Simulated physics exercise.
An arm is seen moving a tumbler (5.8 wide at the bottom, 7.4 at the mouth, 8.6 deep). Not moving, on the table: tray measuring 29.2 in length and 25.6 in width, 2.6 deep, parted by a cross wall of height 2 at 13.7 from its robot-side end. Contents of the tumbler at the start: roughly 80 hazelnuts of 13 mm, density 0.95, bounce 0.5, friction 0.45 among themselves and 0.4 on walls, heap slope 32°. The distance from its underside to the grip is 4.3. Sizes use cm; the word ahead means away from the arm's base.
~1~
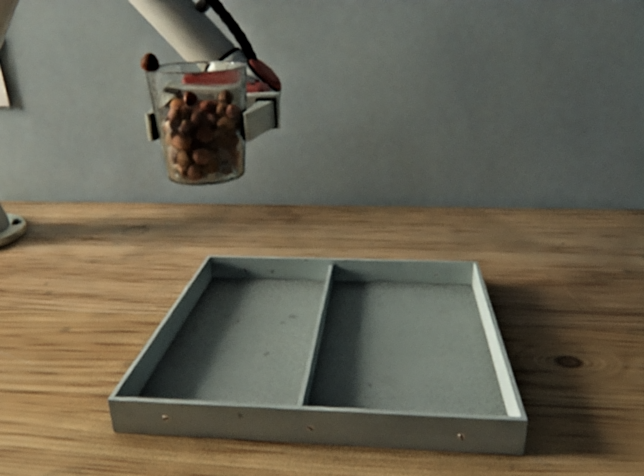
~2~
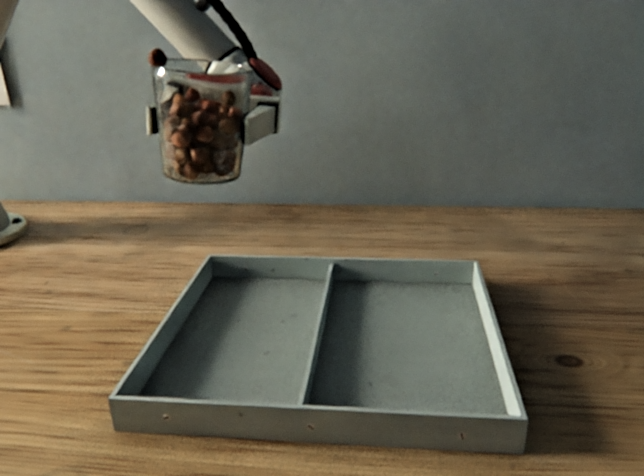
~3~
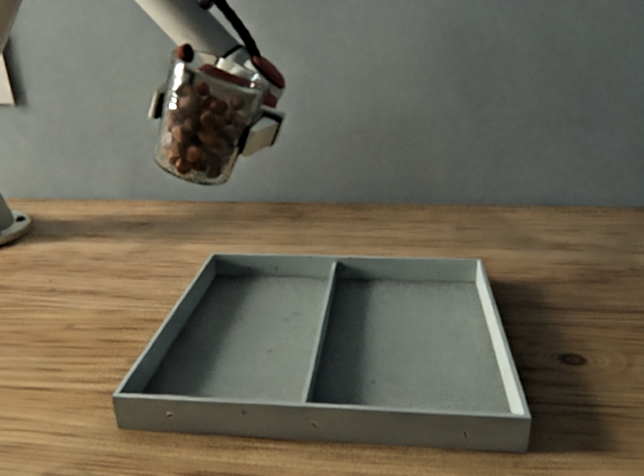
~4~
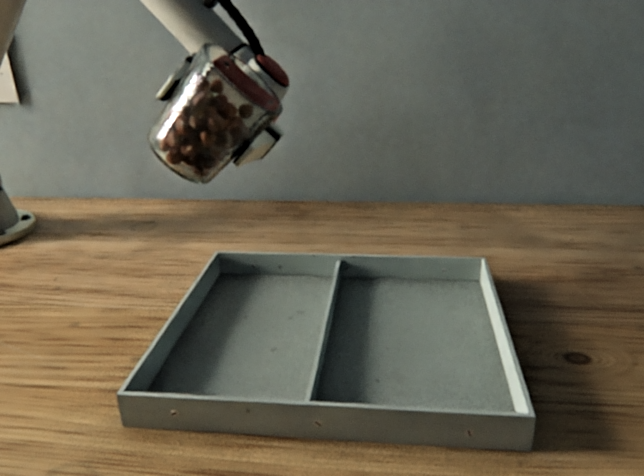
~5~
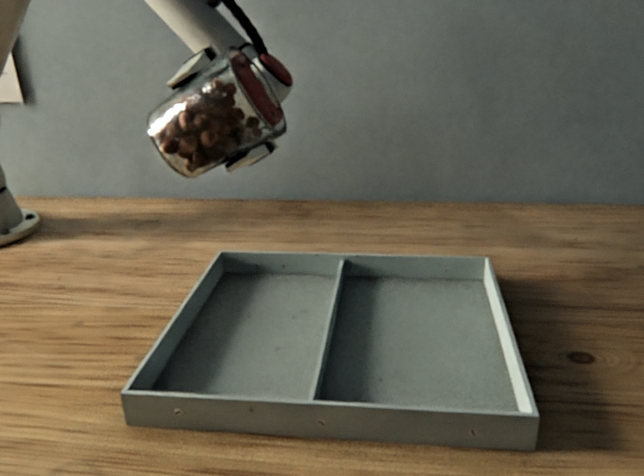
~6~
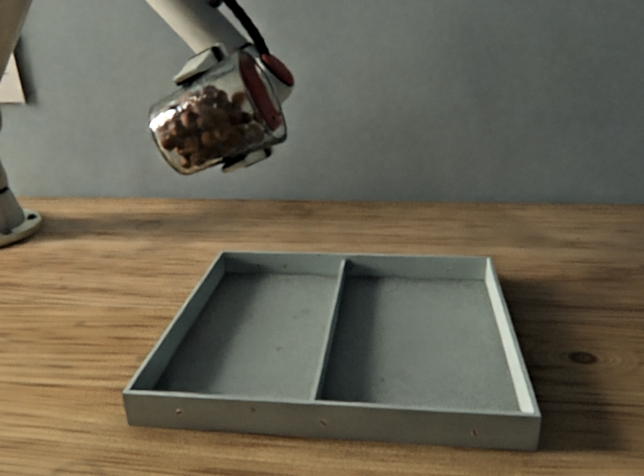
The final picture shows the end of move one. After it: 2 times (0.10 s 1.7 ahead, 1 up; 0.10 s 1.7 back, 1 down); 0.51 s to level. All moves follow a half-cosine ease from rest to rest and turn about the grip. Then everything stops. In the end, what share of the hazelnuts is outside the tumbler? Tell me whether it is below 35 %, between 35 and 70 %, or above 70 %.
That share comes out below 35 %.
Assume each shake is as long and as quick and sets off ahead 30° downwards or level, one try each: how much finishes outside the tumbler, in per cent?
You'd get some 5 per cent with the first setting and some 10 per cent with the second.
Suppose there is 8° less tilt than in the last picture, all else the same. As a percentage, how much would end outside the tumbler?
About 5 %.
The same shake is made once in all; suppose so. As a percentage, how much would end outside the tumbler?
It would come to around 5 %.
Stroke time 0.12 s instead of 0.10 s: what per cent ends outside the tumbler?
It would be some 5 %.
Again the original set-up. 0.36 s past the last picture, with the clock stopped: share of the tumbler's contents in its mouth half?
About 55 per cent.
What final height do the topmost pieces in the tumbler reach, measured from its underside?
Roughly 7.0 centimetres.
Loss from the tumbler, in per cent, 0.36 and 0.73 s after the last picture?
Taking the two times in order, I'd say 5 and then 10 per cent.
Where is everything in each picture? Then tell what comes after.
In the first picture, tumbler middle at (202, 124), level; upper third of the load around (200, 117), from x 150 to 235, top at y 60; 75 in the tumbler.
In the second picture, tumbler middle at (202, 123), tilted 6° forward; upper third of the load around (201, 115), from x 155 to 235, top at y 55.
In the third picture, tumbler middle at (206, 122), tilted 23° forward; upper third of the load around (194, 117), from x 170 to 240, top at y 50.
In the fourth picture, tumbler middle at (210, 120), tilted 43° forward; upper third of the load around (200, 114), from x 165 to 245, top at y 90.
In the fifth picture, tumbler middle at (213, 120), tilted 60° forward; upper third of the load around (199, 108), from x 165 to 255, top at y 85.
In the sixth picture, tumbler middle at (215, 120), tilted 66° forward; upper third of the load around (201, 108), from x 165 to 255, top at y 95; 75 in the tumbler.
Then, 0.36 s after the last picture, tilted 66° forward, highest piece 22 above the table; 72 in the tumbler, 1 in the robot-side part, 2 in flight or on a rim.
Then, 0.73 s after the last picture, tilted 19° forward, highest piece 24 above the table; 67 in the tumbler, 5 in the robot-side part, 2 in the far-side part, 1 on the table or floor.
Then, 1.11 s after the last picture, level, highest piece 23 above the table; 67 in the tumbler, 5 in the robot-side part, 2 in the far-side part, 1 on the table or floor.
Then, 2.16 s after the last picture, level, highest piece 23 above the table; 67 in the tumbler, 5 in the robot-side part, 2 in the far-side part, 1 on the table or floor.
Final count, 67 in the tumbler, 5 in the robot-side part, 2 in the far-side part, 1 on the table or floor. That is 11 % outside the tumbler.
